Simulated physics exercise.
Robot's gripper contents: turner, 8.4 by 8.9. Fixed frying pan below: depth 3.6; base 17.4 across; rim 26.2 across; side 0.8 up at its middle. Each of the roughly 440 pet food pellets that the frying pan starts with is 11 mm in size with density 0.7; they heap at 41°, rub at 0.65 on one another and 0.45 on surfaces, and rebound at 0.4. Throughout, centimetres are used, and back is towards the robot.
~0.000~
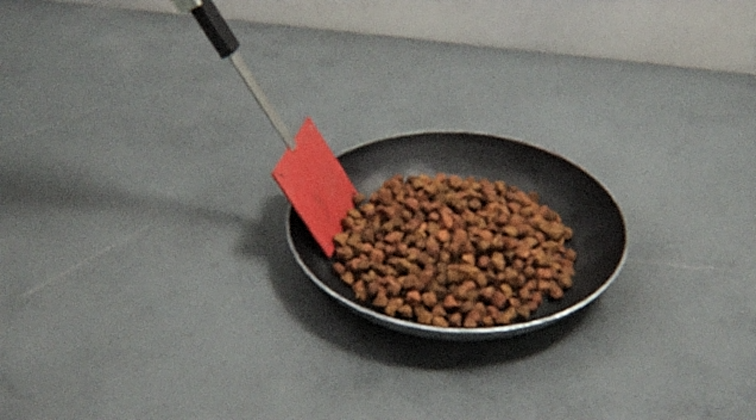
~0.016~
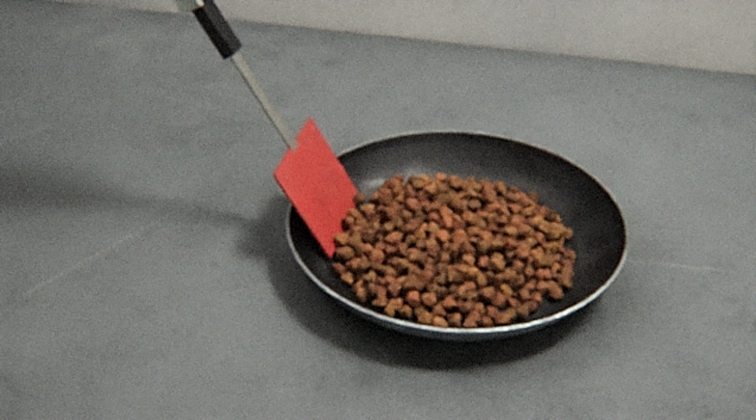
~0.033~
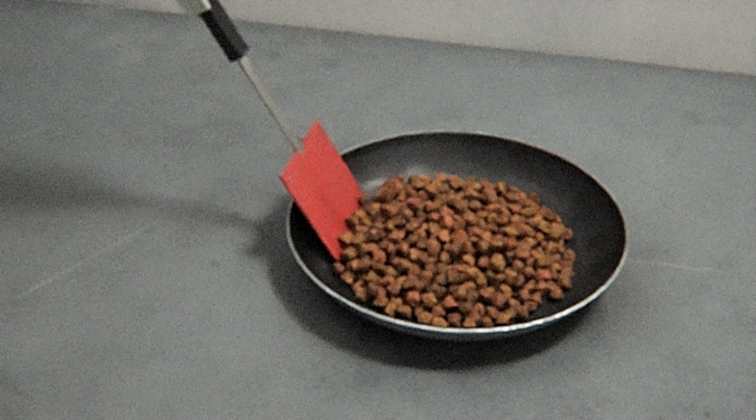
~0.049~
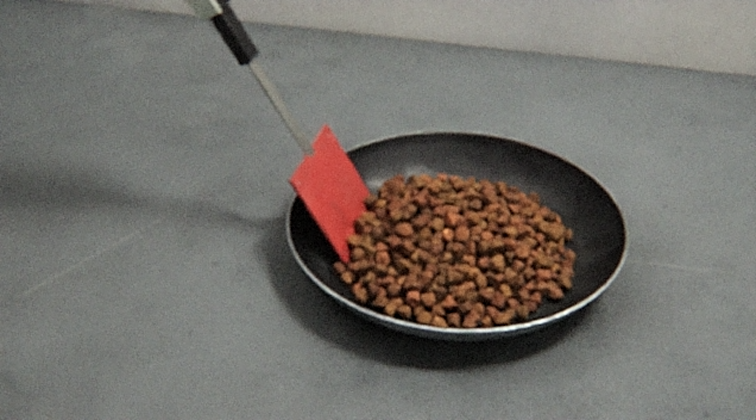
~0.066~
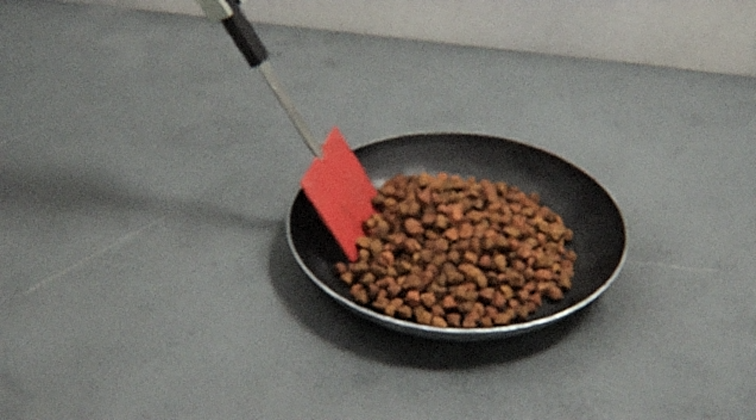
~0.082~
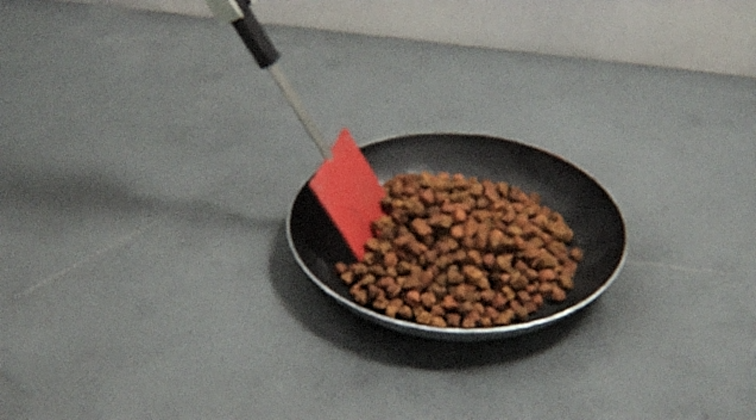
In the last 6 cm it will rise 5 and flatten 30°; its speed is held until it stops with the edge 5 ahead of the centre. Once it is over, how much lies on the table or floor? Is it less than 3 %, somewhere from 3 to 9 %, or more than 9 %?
It is less than 3 %.
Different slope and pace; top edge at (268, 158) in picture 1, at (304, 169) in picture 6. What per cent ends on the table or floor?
0 per cent.
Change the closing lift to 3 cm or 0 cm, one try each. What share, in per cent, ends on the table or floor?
It comes to around 0 per cent on the first try and around 5 per cent on the second.
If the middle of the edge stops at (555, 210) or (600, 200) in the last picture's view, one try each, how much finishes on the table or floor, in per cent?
First try roughly 5 percent, second roughly 30 percent.
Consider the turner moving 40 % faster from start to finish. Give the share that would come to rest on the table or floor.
Estimated result: Some 0 %.
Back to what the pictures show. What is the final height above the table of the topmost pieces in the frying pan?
Peak at rest, approximately 5.0 centimetres.
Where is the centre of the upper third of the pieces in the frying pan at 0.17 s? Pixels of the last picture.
Estimated point: Close to (512, 235).
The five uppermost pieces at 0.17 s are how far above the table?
About 3 cm.
After 0.17 s, sloping 60°, highest piece 4 above the table; 439 in the frying pan.
After 0.25 s, sloping 45°, highest piece 5 above the table; 437 in the frying pan, 2 on the blade or in flight.
After 0.50 s, sloping 30°, highest piece 5 above the table; 437 in the frying pan, 2 on the table or floor.
After 1.55 s, sloping 30°, highest piece 5 above the table; 437 in the frying pan, 2 on the table or floor.
At rest, 437 in the frying pan, 2 on the table or floor. That is 0 % on the table or floor.
